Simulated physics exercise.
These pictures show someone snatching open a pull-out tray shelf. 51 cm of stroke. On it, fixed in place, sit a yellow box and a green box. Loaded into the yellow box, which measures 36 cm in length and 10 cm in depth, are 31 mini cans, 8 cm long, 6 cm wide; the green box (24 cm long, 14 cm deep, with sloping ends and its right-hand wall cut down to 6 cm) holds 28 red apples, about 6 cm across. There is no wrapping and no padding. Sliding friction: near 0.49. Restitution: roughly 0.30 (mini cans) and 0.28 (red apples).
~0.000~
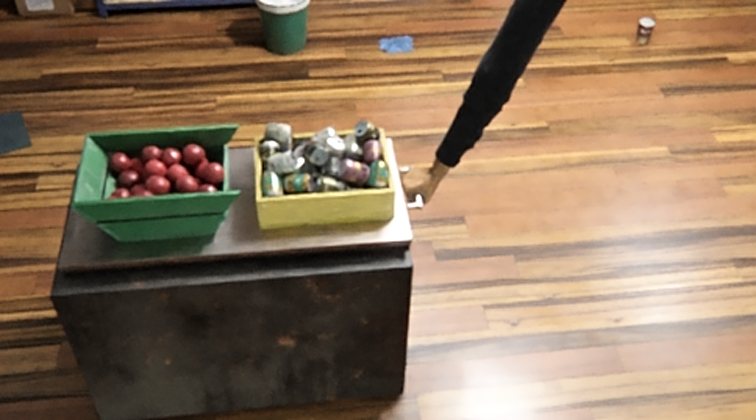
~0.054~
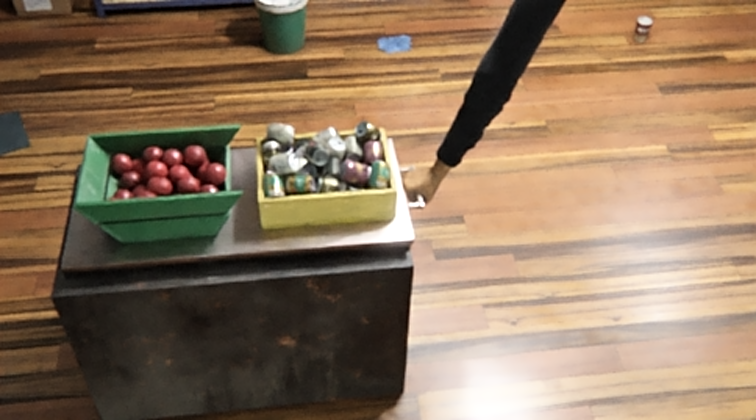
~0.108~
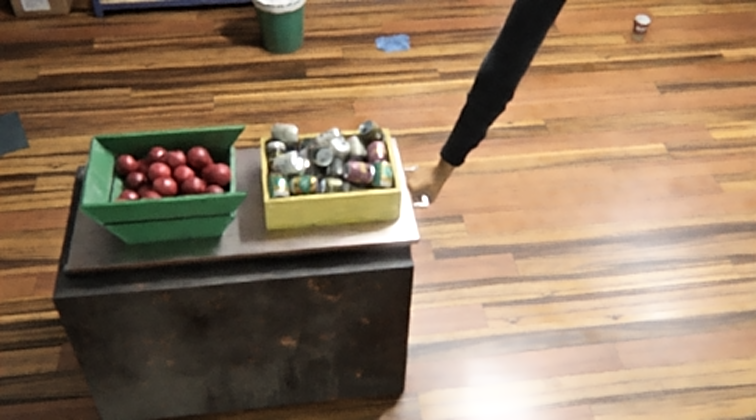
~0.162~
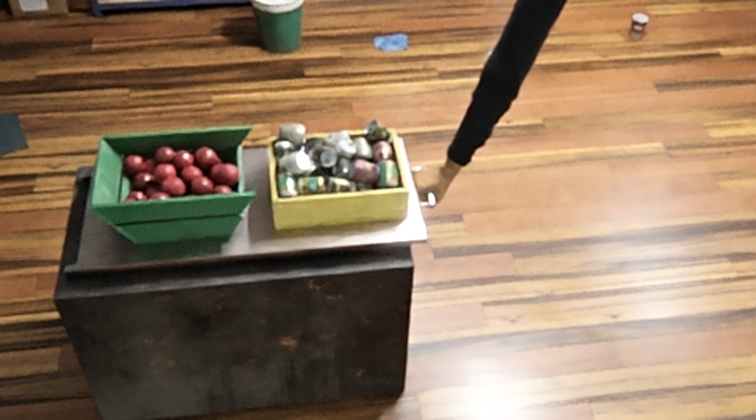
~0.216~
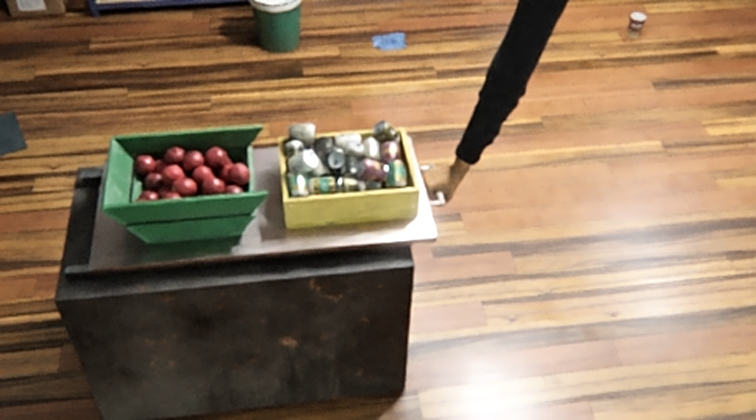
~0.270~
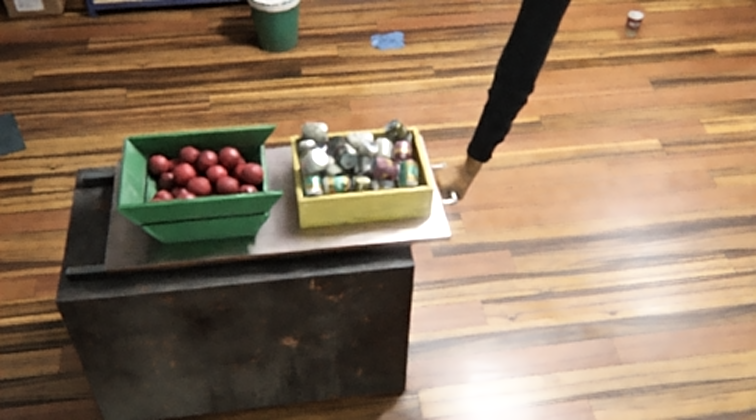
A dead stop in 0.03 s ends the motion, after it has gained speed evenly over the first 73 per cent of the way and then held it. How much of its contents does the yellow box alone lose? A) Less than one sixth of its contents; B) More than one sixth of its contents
Less than one sixth of its contents (A).
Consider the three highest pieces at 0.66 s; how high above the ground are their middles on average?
I'd guess about 86 cm.
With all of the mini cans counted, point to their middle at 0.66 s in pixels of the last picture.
I'd put the middle close to (500, 156).
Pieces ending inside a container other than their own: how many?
About 0 in total.
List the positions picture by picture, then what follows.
In the first frame (each is followed by its nearest rim corner in this view; the camera moves round a little), yellow box, (262, 199); green box, (74, 203); drawn out 0 cm; none out.
The second frame shows yellow box, (264, 200); green box, (76, 205); drawn out 0 cm.
The third frame shows yellow box, (269, 200); green box, (82, 206); drawn out 2 cm.
The fourth frame shows yellow box, (277, 200); green box, (92, 206); drawn out 4 cm.
The fifth frame shows yellow box, (289, 200); green box, (104, 207); drawn out 7 cm.
The sixth frame shows yellow box, (303, 199); green box, (120, 206); drawn out 11 cm; none out.
After 0.58 s, the runners reach their end.
After 0.66 s, yellow box 31 in, 0 out and green box 28 in, 0 out.
After 0.78 s, yellow box 30 in, 1 out and green box 28 in, 0 out.
After 1.00 s, yellow box 29 in, 2 out and green box 28 in, 0 out.
Outcome (at 1.43 s), yellow box 29 in, 2 out and green box 28 in, 0 out. Asked share, 2 of 31, 6 per cent.
